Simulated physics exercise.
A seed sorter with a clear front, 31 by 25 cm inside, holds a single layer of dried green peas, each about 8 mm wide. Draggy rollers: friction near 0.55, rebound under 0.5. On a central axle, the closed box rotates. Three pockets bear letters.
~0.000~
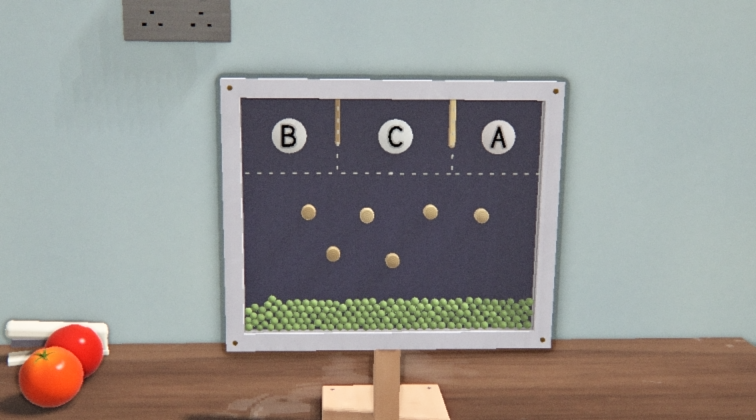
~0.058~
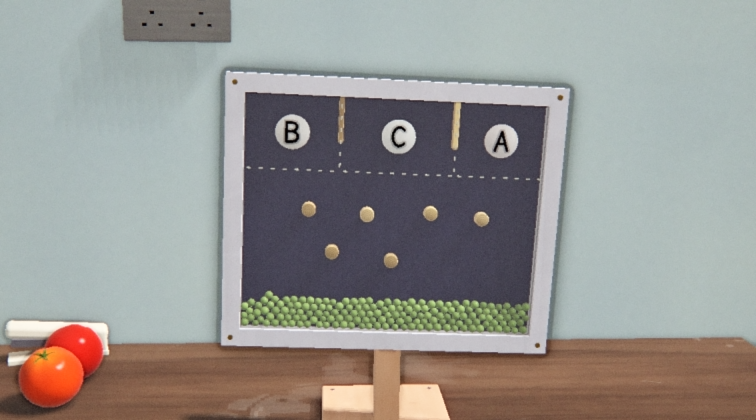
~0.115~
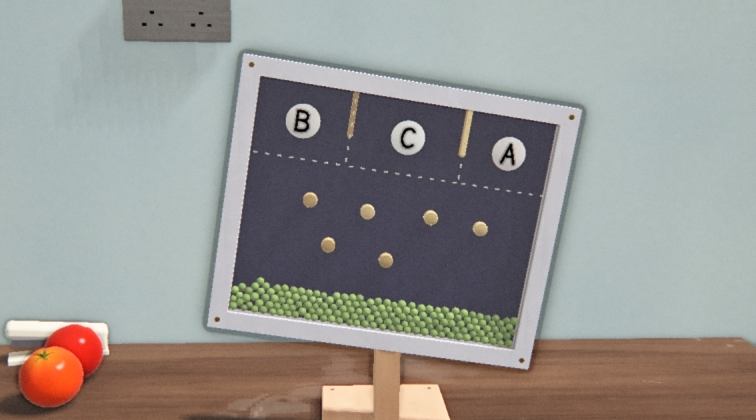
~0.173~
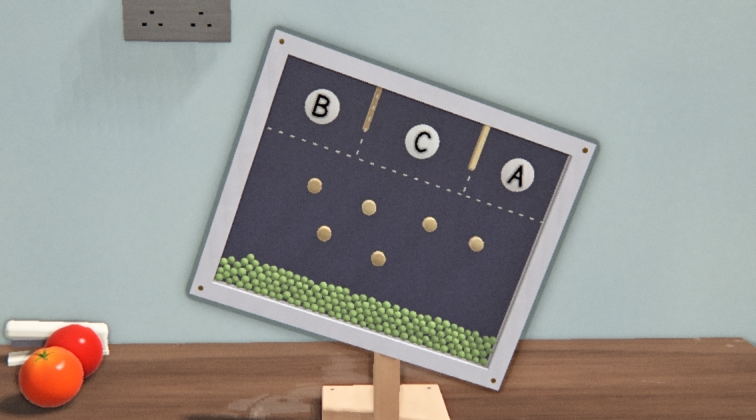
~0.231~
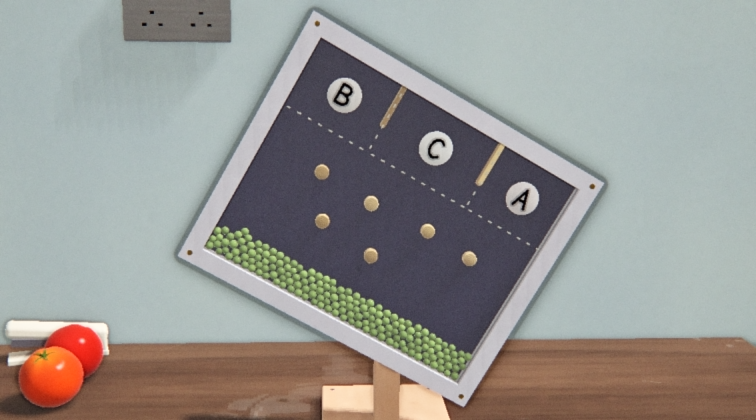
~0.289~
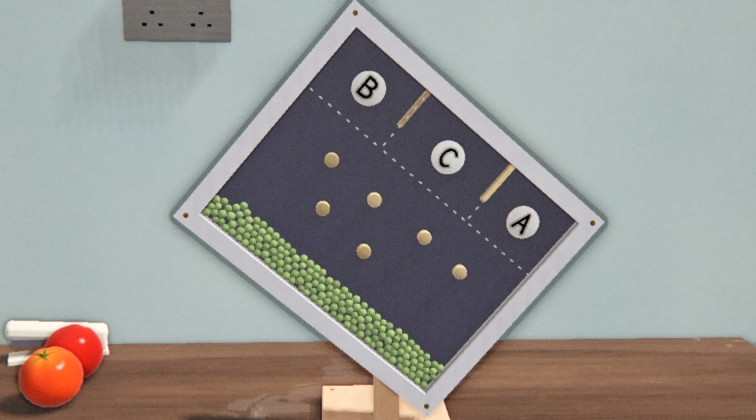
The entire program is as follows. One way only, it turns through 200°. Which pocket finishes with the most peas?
A.
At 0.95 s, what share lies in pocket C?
0 %.
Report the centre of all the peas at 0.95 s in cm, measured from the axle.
The middle sits around 10 cm left of it and 8 cm below it.
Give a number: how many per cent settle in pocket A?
Some 60 per cent.
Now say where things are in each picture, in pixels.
The first frame shows level; about 160 peas; load centre (390, 315); top pea (272, 299); A (498, 137), B (289, 136), C (396, 137).
The second frame shows turned 2° clockwise; load centre (387, 315); top pea (269, 295); 6 fixed pegs, one at (332, 252).
The third frame shows turned 9° clockwise; load centre (376, 314); top pea (260, 281); wall ends (350, 135), (462, 155).
The fourth frame shows turned 19° clockwise; load centre (359, 310); top pea (250, 258).
The fifth frame shows turned 29° clockwise; load centre (342, 303); top pea (225, 231).
The sixth frame shows turned 40° clockwise; load centre (328, 294); top pea (216, 199); A (523, 222), B (369, 89), C (448, 157).
After 0.62 s, it stands 101° clockwise; the peas' middle is 8 cm left of and 8 cm below the centre; nothing in the marked areas.
After 0.95 s, it stands 161° clockwise; the peas' middle is 10 cm left of and 8 cm below the centre; A 50 %.
After 1.23 s, it has come round 200° clockwise; the peas' middle is 11 cm left of and 5 cm below the centre; A 65 %, C 20 %.
Settled by 2.0 s, it has come round 200° clockwise; A 60 %, B 0 %, C 40 %.
